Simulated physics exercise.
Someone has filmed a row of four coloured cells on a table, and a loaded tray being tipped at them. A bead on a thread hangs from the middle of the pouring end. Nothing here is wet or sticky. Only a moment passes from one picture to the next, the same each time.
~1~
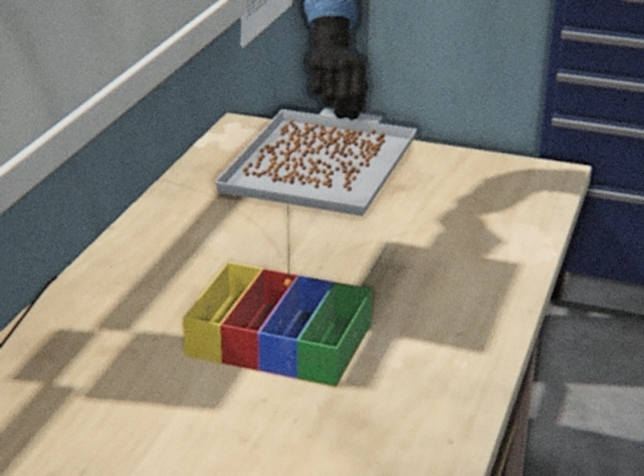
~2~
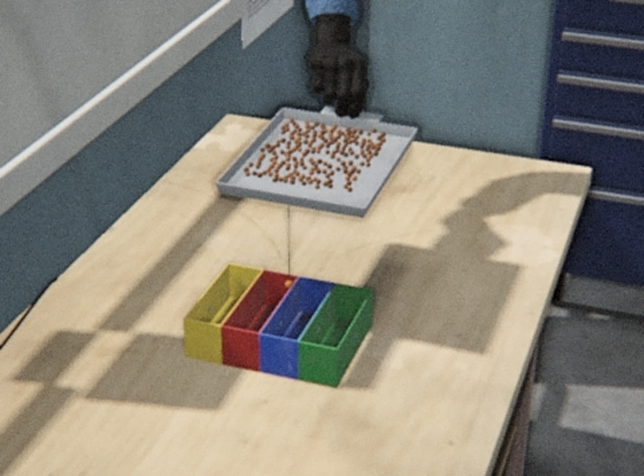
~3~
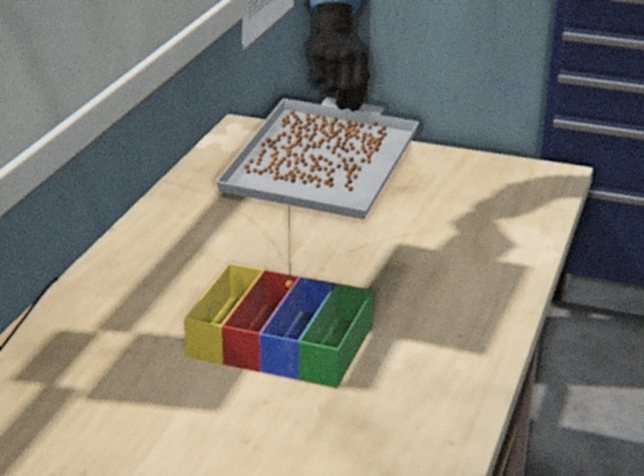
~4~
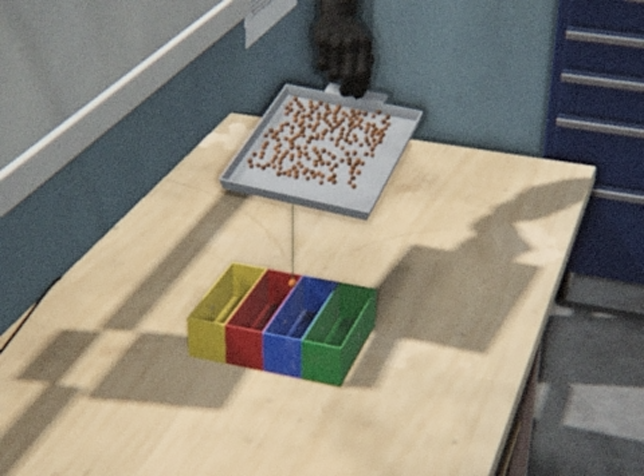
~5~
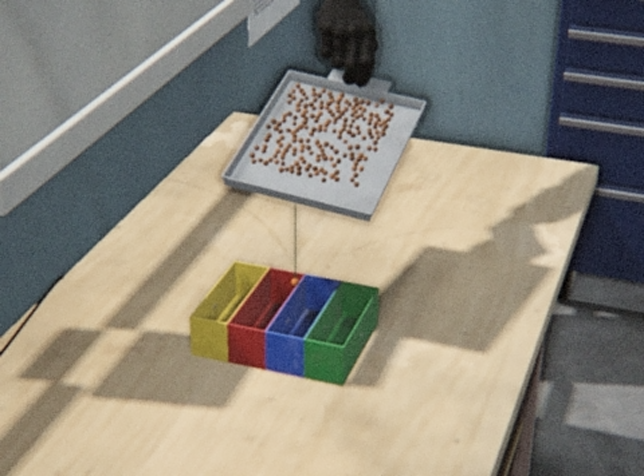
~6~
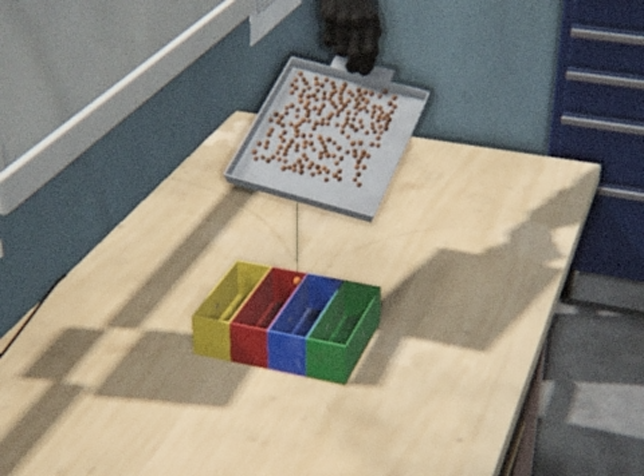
A dark hand in a blue sleeve holds a grey tray of small orange-brown balls above a pale wooden table, seen from above at an angle in a room with blue walls. Below the tray sit four joined cells, yellow, red, blue and green from left to right, with dark blue drawers behind at right. The hand gradually tilts the tray, raising its far side and dipping its near right corner, while the view drifts very slightly.
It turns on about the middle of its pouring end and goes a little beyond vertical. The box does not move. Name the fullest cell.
Most goes to the green cell.
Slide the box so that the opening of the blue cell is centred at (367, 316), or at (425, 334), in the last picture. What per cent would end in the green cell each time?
The first gives 0 %, the second 0 %.
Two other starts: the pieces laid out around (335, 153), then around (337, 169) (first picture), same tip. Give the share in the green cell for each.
Near 70 % and 70 %.
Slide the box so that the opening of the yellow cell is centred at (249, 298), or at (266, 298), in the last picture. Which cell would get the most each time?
In turn: Green; that blue cell.
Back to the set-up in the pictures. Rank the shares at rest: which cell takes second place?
It is the blue one.
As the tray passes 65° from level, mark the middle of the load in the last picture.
At about (348, 210).
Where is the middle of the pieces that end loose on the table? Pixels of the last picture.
Around (402, 368).
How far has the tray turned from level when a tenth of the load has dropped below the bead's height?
At some 65 degrees.
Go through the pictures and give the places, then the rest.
In the first frame, corners of the pouring end near (218, 181) and (363, 205), level; middle of the load near (318, 152), cereal balls; bead on its thread near (289, 283); yellow cell near (202, 336); red cell near (240, 344); blue cell near (278, 352); green cell near (317, 360).
In the second frame, corners of the pouring end near (219, 182) and (363, 207), level; middle of the load near (318, 151).
In the third frame, corners of the pouring end near (219, 181) and (364, 209), tipped barely, lowest at the right corner; middle of the load near (319, 147).
In the fourth frame, corners of the pouring end near (222, 178) and (367, 210), tipped a little, lowest at the right corner; middle of the load near (322, 138).
In the fifth frame, corners of the pouring end near (225, 175) and (370, 212), tipped a little, lowest at the right corner; middle of the load near (325, 130).
In the sixth frame, corners of the pouring end near (227, 173) and (372, 214), tipped clearly, lowest at the right corner; middle of the load near (328, 124); yellow cell near (211, 334); red cell near (249, 342); blue cell near (287, 350); green cell near (326, 358).
Shortly afterwards, tray tipped steeply; the bulk on the tray; only a few in the green cell; only a few in the blue cell; near a quarter falling or outside the box.
Next, tray tipped past a quarter turn; near a third on the tray; near a quarter in the green cell; only a few in the blue cell; near a third falling or outside the box.
Some moments later, tray tipped past a quarter turn; near two thirds in the green cell; a little in the blue cell; only a few in the red cell; near a quarter falling or outside the box.
In the end, tray tipped past a quarter turn; near two thirds in the green cell; a little in the blue cell; only a few in the red cell; none at all in the yellow cell; near a quarter outside the box.
